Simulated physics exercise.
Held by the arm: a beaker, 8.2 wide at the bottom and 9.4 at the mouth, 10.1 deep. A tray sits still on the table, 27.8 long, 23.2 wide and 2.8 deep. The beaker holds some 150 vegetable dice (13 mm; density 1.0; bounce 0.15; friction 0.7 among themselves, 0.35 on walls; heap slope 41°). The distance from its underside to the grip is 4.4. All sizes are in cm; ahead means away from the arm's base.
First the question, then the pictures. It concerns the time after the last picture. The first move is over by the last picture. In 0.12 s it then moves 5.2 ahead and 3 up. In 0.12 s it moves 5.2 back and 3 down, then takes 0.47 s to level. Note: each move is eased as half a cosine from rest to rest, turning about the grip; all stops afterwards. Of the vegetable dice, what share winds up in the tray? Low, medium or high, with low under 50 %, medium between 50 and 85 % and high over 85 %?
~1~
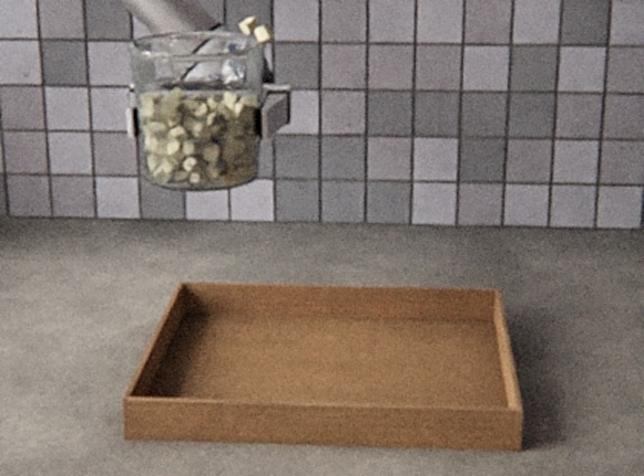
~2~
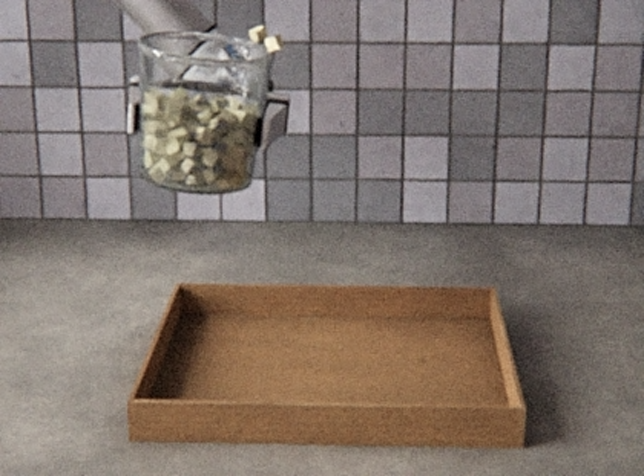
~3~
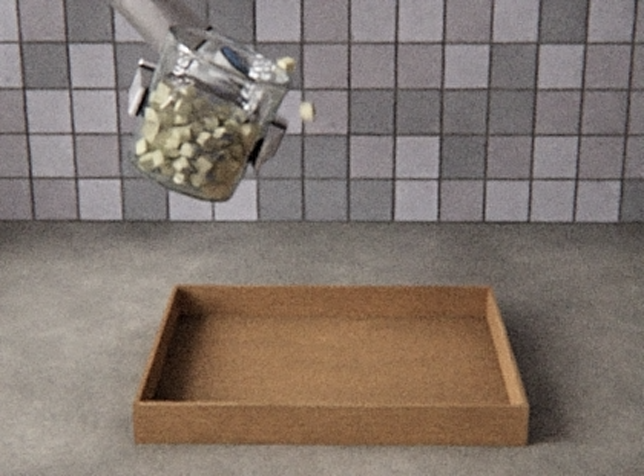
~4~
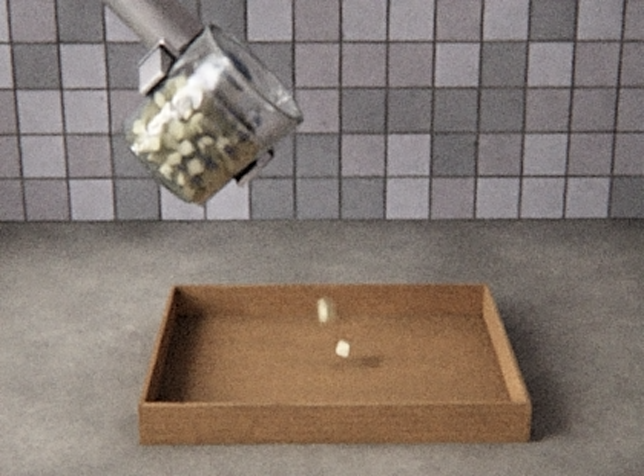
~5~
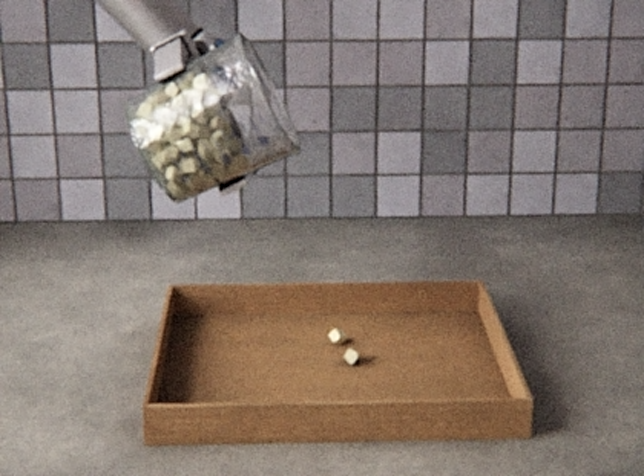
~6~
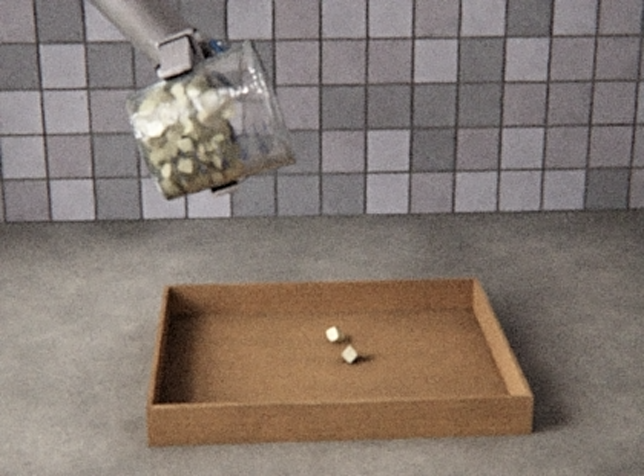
Medium.
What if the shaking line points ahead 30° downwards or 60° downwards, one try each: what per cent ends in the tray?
Result: Approx. 15 % and 5 %, one try each.
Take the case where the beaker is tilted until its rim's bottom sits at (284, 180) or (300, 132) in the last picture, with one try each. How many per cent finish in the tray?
About 95 and 30 %.
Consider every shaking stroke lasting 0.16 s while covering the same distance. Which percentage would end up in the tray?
Estimate: Close to 25 percent.
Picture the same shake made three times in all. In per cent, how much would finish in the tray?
In that case it would be roughly 85 per cent.
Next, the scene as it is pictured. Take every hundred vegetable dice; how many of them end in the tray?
Roughly 70 percent.
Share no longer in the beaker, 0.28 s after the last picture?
Near 60 in a hundred parts have gone so far.
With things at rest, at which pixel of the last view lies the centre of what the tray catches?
At about (416, 356).
Then, 0.28 s on, tilted 69° forward, highest piece 22 above the table; 58 in the beaker, 2 in the tray, 91 in flight or on a rim.
Then, 0.57 s on, tilted 15° forward, highest piece 25 above the table; 102 in the tray, 48 in the beaker, 1 on the table or floor.
Then, 0.91 s on, level, highest piece 22 above the table; 102 in the tray, 48 in the beaker, 1 on the table or floor.
Then, 1.96 s on, level, highest piece 22 above the table; 102 in the tray, 48 in the beaker, 1 on the table or floor.
In the end, 102 in the tray, 48 in the beaker, 1 on the table or floor. That is 68 % in the tray.
